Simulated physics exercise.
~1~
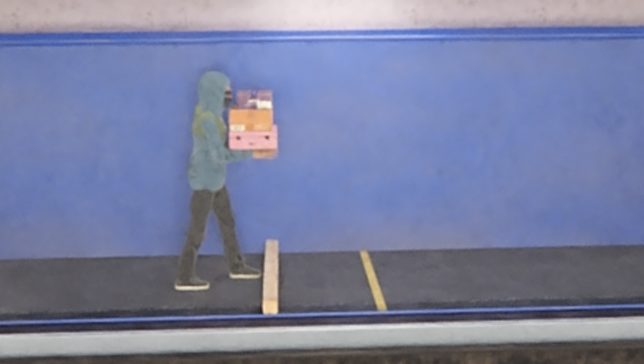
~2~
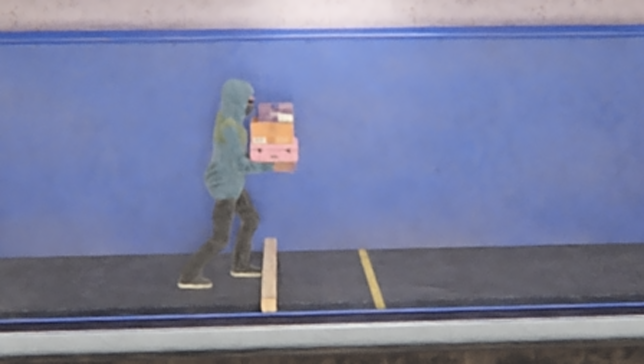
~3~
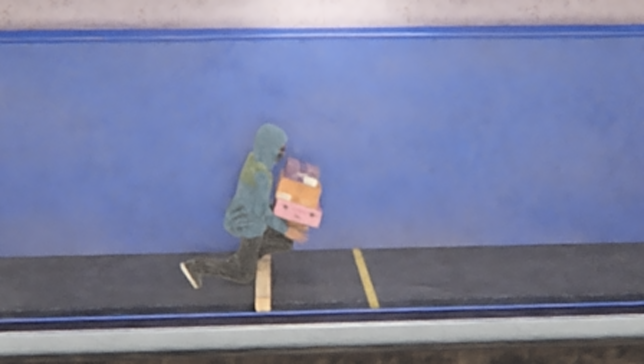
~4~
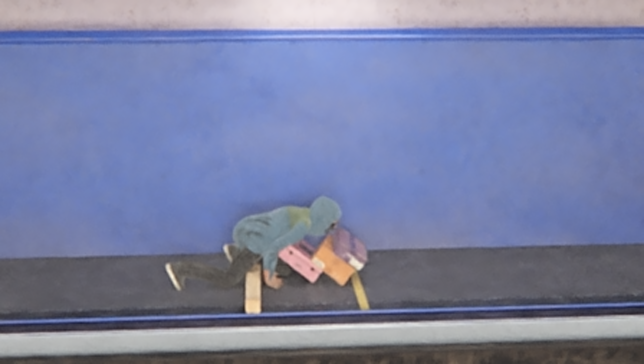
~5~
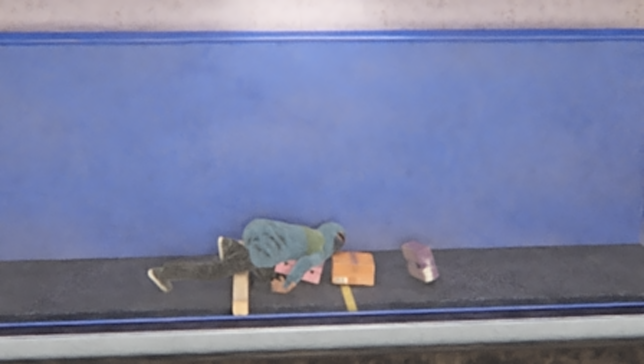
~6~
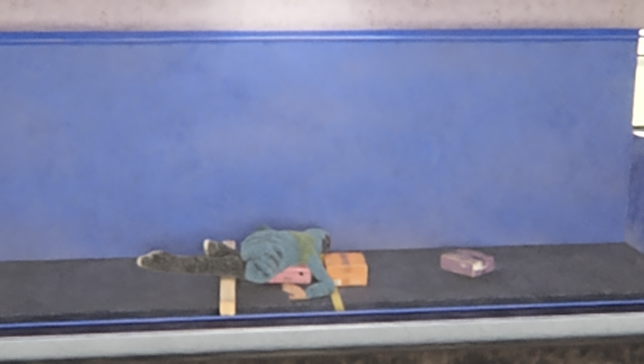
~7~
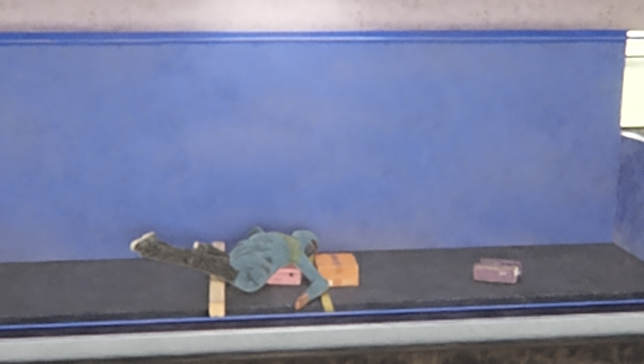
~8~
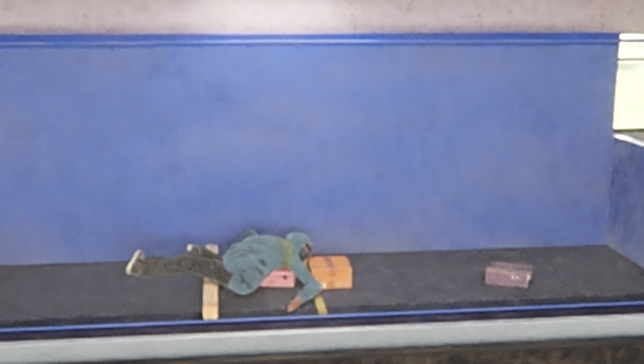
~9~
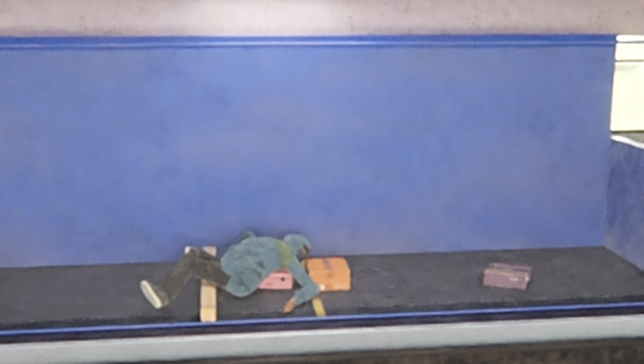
In a blue-walled shuttle, a hooded courier carrying stacked boxes pitches over a rail, landing head short of the yellow line.
